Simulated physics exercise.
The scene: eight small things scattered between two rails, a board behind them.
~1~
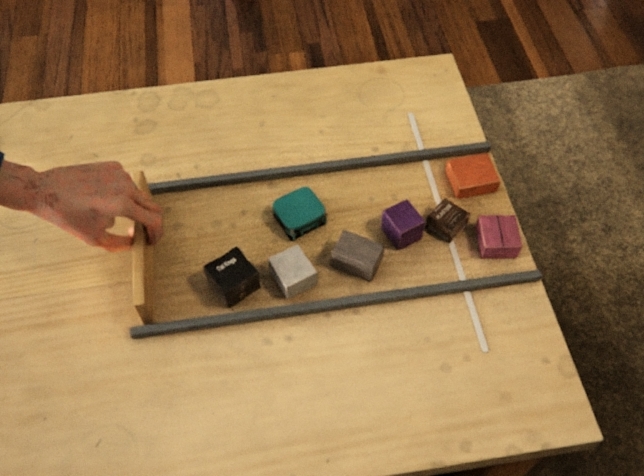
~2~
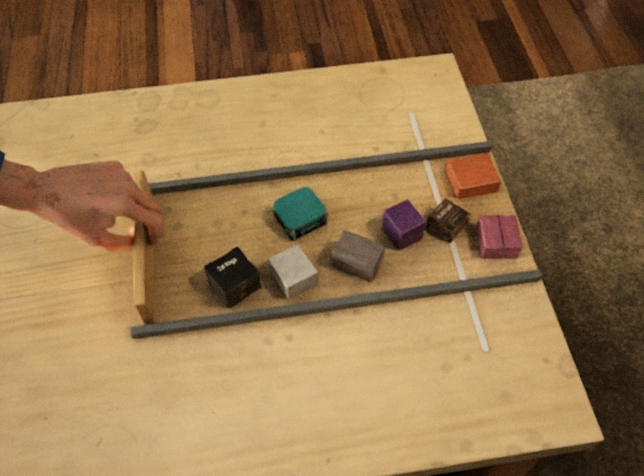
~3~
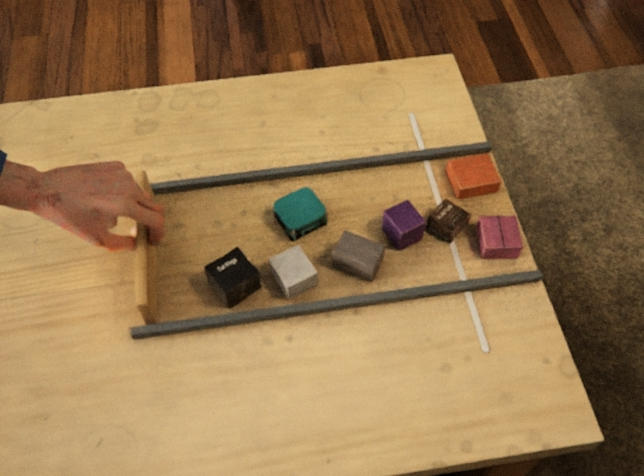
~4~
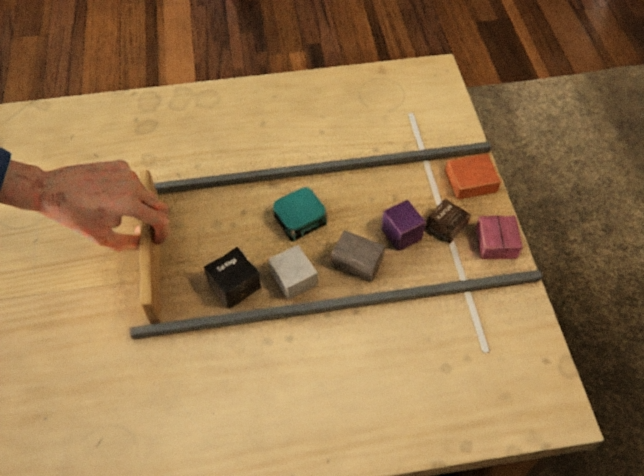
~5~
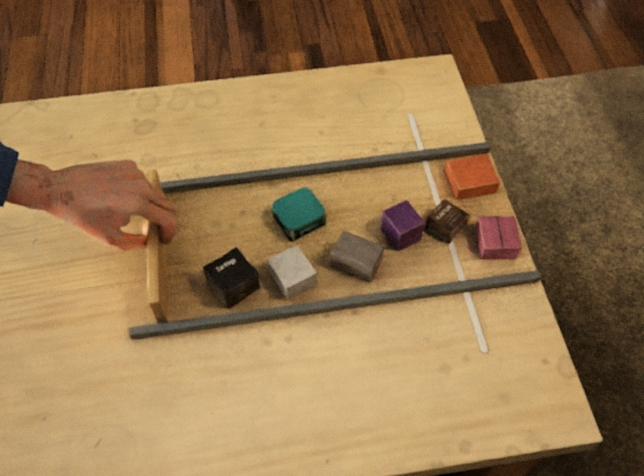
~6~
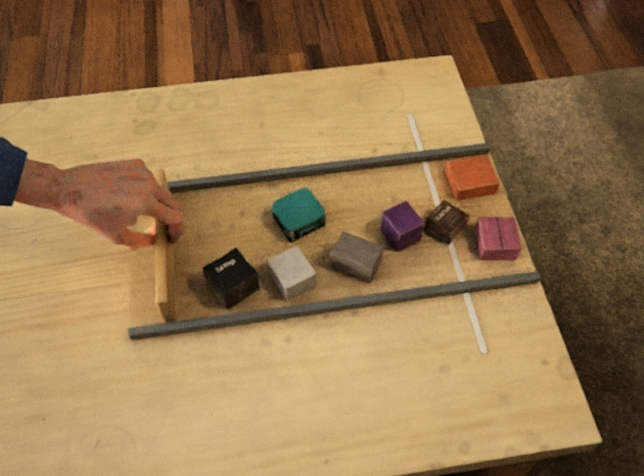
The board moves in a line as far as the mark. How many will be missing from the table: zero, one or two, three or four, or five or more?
The number that fall off is three or four.
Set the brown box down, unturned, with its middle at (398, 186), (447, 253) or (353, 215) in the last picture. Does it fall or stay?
Place by place, it survives; comes down; does not fall.
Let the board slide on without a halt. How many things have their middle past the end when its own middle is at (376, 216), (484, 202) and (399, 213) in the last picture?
Place by place, 0, 6 and 1.
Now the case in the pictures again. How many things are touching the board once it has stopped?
That makes 2.
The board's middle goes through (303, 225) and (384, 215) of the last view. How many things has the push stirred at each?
At the one place 5, at the other 7.
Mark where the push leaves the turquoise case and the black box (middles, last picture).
About (460, 200), and the other about (479, 255).
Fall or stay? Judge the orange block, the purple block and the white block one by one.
The orange block does not fall, the purple block is kept, the white block survives.
Early on, none off yet; pink box at rest near (497, 238); orange block at rest near (472, 177); brown box at rest near (447, 222).
A while later, none off yet; pink box at rest near (497, 238); orange block at rest near (472, 177); brown box at rest near (451, 217).
Further along, none off yet; pink box leaning well over near (542, 247); orange block at rest near (472, 177); brown box travelled well along near (491, 206).
Finally, the number that fall off is three or four; lost, grey block, brown box and pink box.
